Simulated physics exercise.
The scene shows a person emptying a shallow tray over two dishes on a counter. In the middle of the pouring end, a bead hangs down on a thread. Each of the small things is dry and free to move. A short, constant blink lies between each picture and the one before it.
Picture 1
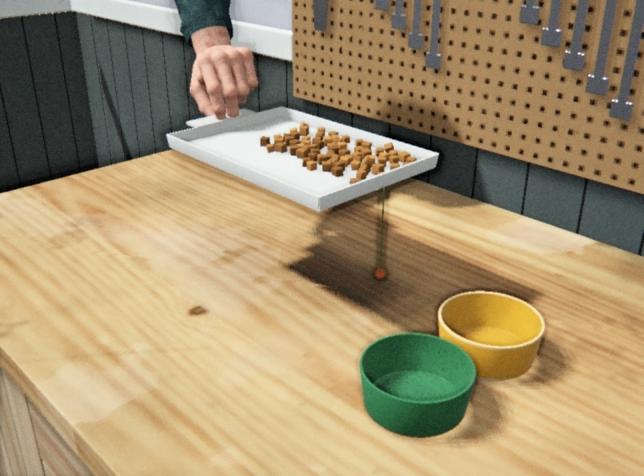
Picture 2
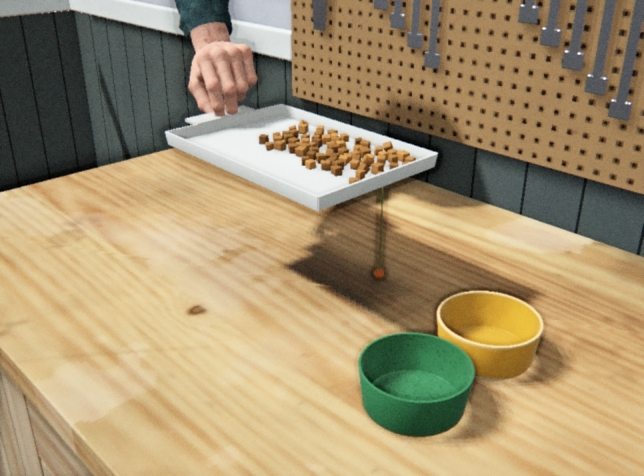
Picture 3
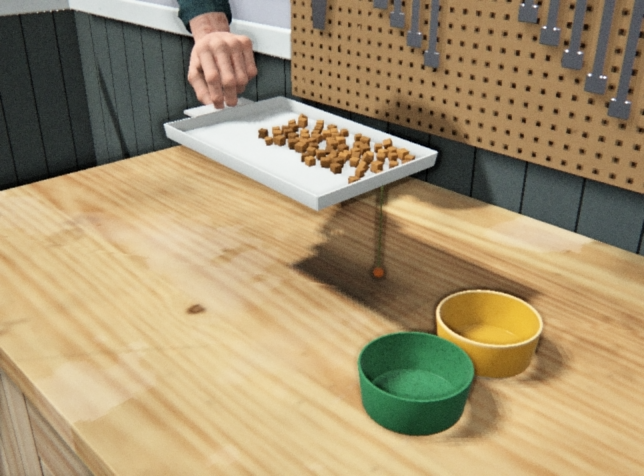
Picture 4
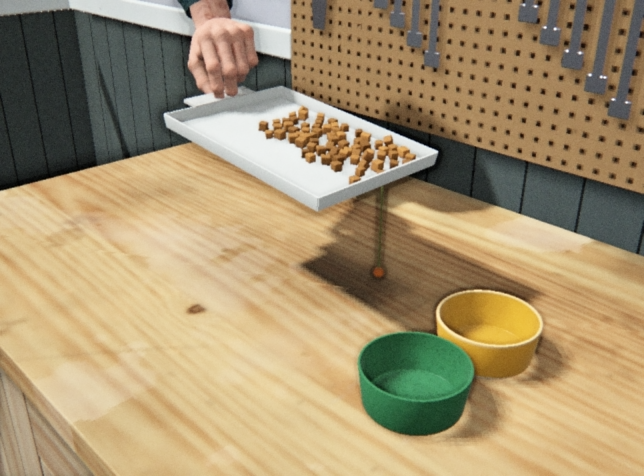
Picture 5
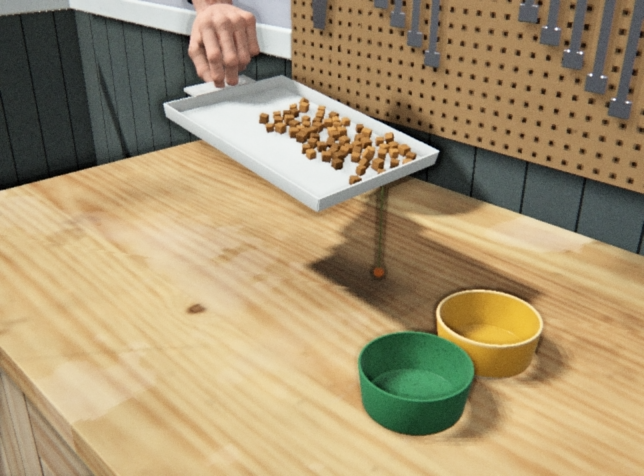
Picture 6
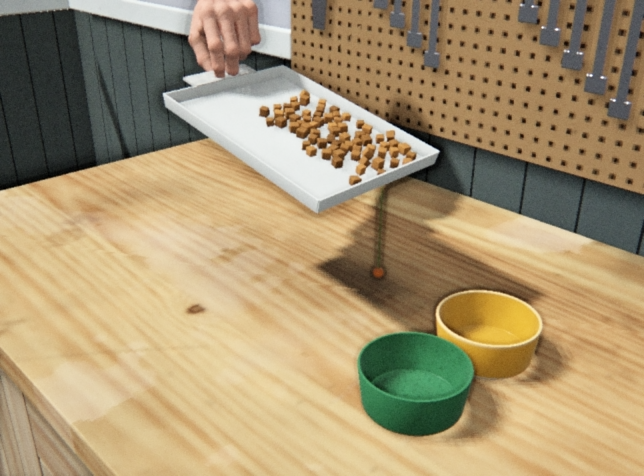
On a wooden workshop counter, a hand gradually raising the back of a white tray of brown cubes near green and yellow dishes.
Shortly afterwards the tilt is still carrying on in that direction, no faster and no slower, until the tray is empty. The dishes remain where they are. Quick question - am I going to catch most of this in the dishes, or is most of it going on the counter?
The caught share falls below half.
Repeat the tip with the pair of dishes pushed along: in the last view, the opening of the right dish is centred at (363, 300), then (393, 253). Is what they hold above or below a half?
Together the dishes get less than a half first, then less than a half.
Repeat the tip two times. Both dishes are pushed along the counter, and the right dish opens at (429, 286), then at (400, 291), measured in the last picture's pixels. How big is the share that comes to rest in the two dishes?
70% for the first placement, 50% for the second.
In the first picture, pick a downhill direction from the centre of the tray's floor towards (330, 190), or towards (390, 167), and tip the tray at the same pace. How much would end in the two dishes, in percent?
It comes to about 20 per cent the first time and about 0 per cent the second.
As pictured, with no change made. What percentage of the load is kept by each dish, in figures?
Estimate - left dish 0 percent, right dish 20 percent.
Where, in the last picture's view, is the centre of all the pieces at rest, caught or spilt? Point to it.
(407, 346).
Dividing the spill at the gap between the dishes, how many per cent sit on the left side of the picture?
Estimate: About 90 per cent.
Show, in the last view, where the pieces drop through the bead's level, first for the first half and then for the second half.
Around (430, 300) and then (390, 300).
Soon, tray tipped steeply; all on the tray.
A while on, tray tipped right over; all on the tray.
Towards the end, tray tipped past a quarter turn; a small part in the left dish; about a quarter in the right dish; most outside both.
Finally, tray tipped past a quarter turn; a small part in the left dish; about a quarter in the right dish; most outside both.
